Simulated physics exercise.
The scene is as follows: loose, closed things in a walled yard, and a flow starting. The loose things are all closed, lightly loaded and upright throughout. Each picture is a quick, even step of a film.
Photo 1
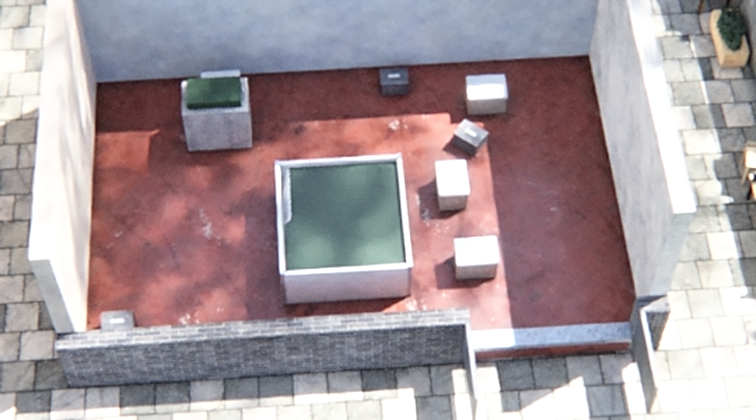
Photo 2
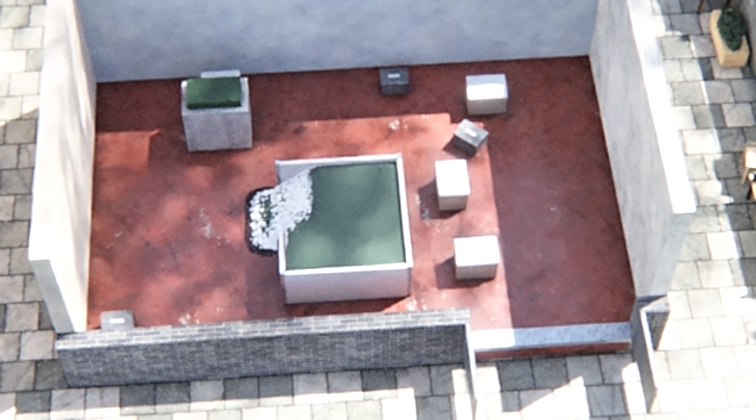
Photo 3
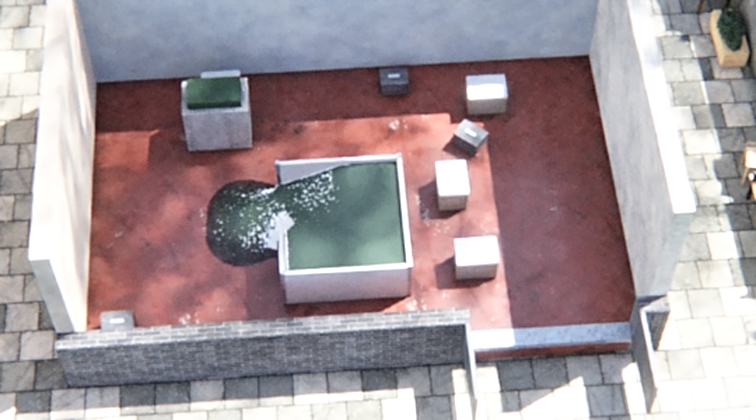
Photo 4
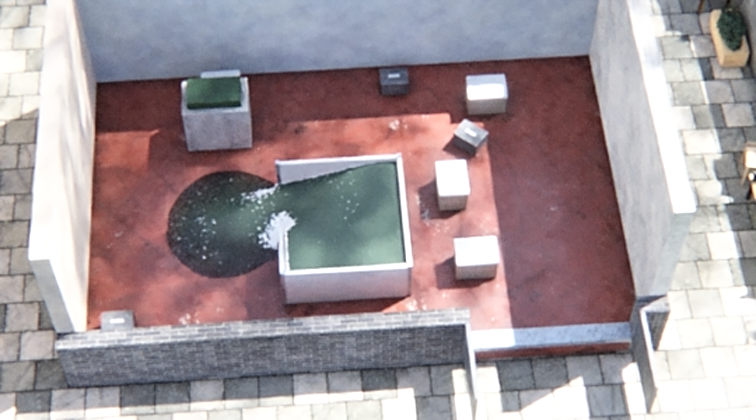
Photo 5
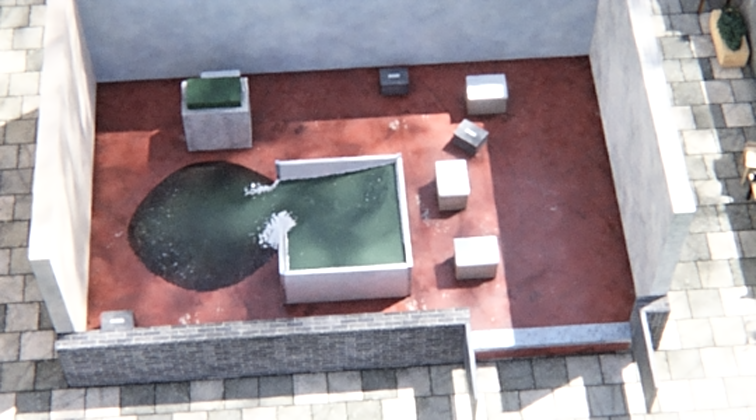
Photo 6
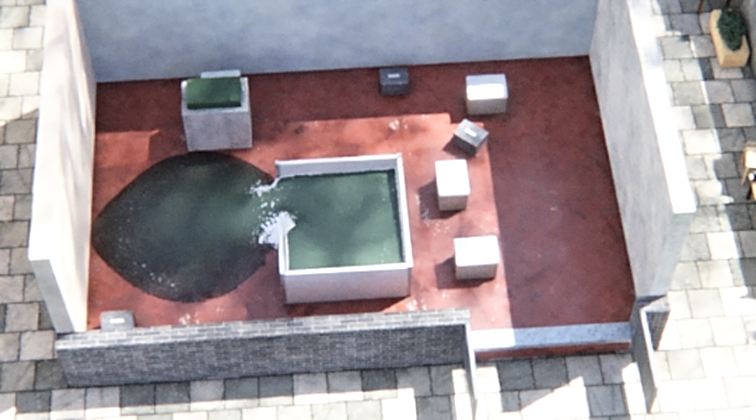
Dark green water bursting from the left side of a square tank and spreading leftward across a walled red yard, boxes staying still.
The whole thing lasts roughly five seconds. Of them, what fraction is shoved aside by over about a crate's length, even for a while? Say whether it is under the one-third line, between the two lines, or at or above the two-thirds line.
Smaller than a third.
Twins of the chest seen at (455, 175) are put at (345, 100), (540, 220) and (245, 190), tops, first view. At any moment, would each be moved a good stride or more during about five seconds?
Listed in sequence, the answers are displaced a stride, remains nearby and displaced a stride.
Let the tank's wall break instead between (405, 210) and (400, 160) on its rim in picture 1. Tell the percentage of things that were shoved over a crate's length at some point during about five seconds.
Result: Close to 60 %.
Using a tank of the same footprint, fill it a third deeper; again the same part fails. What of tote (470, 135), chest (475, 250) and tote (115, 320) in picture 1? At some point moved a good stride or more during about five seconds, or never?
Item by item: Missed the mark, then missed the mark, then cleared the mark.
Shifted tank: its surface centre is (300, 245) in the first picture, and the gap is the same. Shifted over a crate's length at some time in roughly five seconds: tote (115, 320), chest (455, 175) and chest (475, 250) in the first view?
Taking them in order, went past that, fell short, fell short.
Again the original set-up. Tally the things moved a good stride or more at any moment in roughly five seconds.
The total here is 2.
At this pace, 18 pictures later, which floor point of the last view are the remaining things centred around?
The average lands at about (404, 169).
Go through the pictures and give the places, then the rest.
The first picture shows a tote at (394, 76), on the bottom; a chest at (477, 250) rests on the ground; 0 of 7 have shifted.
The second picture shows a tote at (394, 76) rests on the ground; a chest at (477, 250) rests on the ground; 0 of 7 have shifted.
The third picture shows a tote at (394, 76) rests on the ground; a chest at (477, 250) rests on the ground; 0 of 7 have shifted.
The fourth picture shows a tote at (394, 76) rests on the ground; a chest at (477, 250) rests on the ground; 0 of 7 have shifted.
The fifth picture shows a tote at (394, 76) rests on the ground; a chest at (477, 250), on the bottom; 0 of 7 have shifted.
The sixth picture shows a tote at (394, 76), on the bottom; a chest at (477, 250), on the bottom; 0 of 7 have shifted.
A moment on, 0 of 7 are well off their spots; 0 afloat.
Next, 0 of 7 are well off their spots; 1 afloat.
Later, 2 of 7 are well off their spots; 1 afloat.
In the end, 2 of 7 are well off their spots, and 2 have been at some point; 1 afloat.
